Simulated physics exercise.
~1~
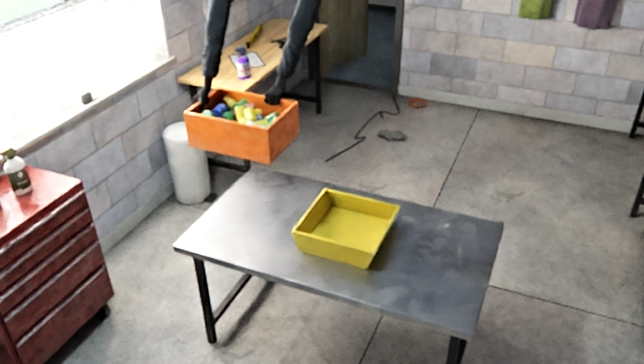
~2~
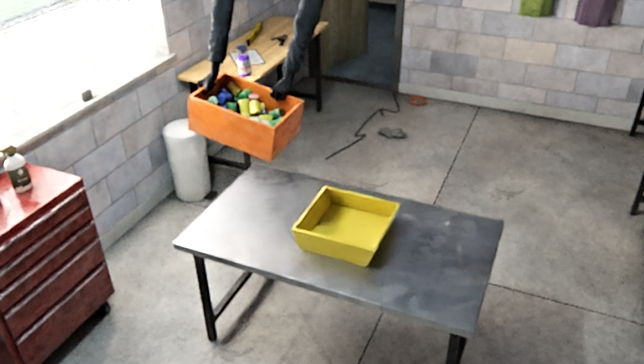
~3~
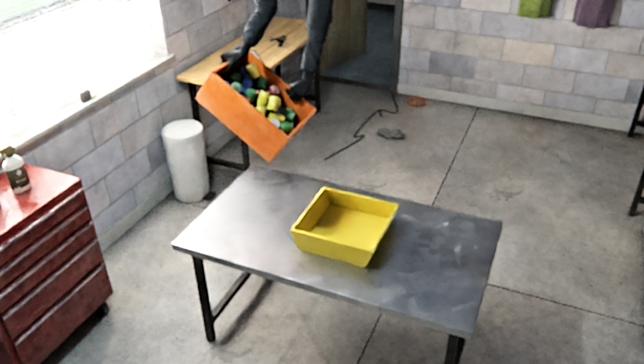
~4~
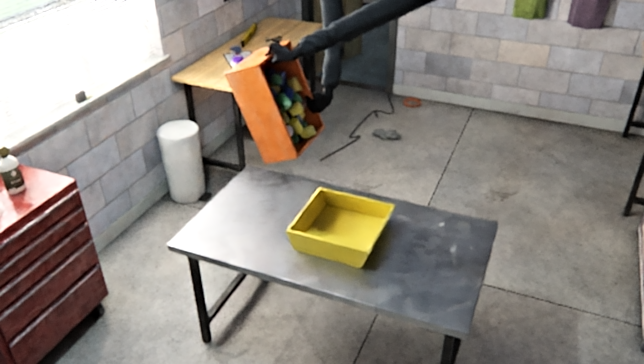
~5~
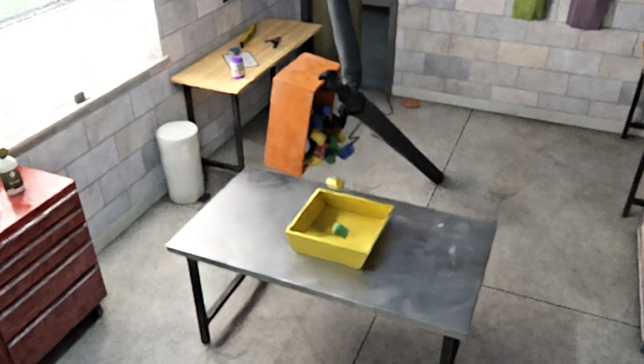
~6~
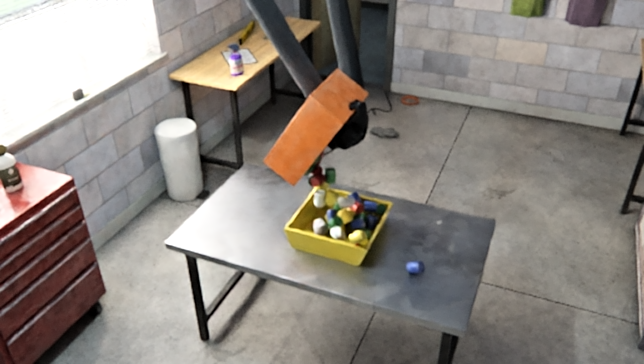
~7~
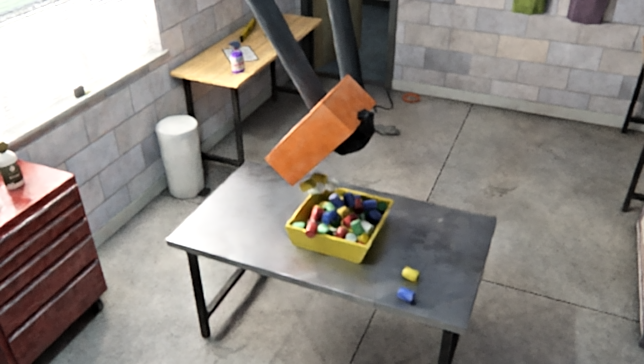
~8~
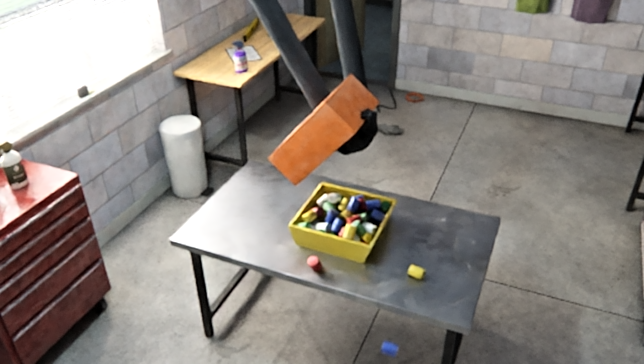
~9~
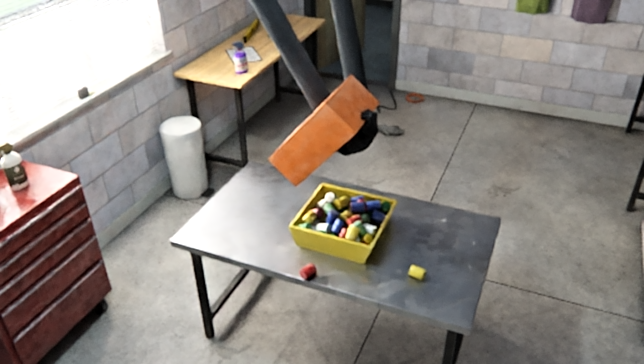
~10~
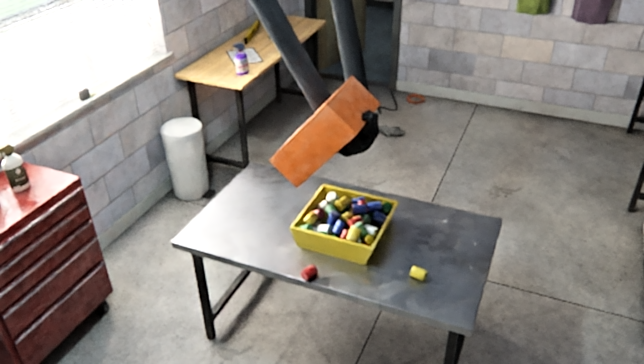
In a workshop, dark arms tip an orange box, filling a yellow carton and spilling a few pieces.
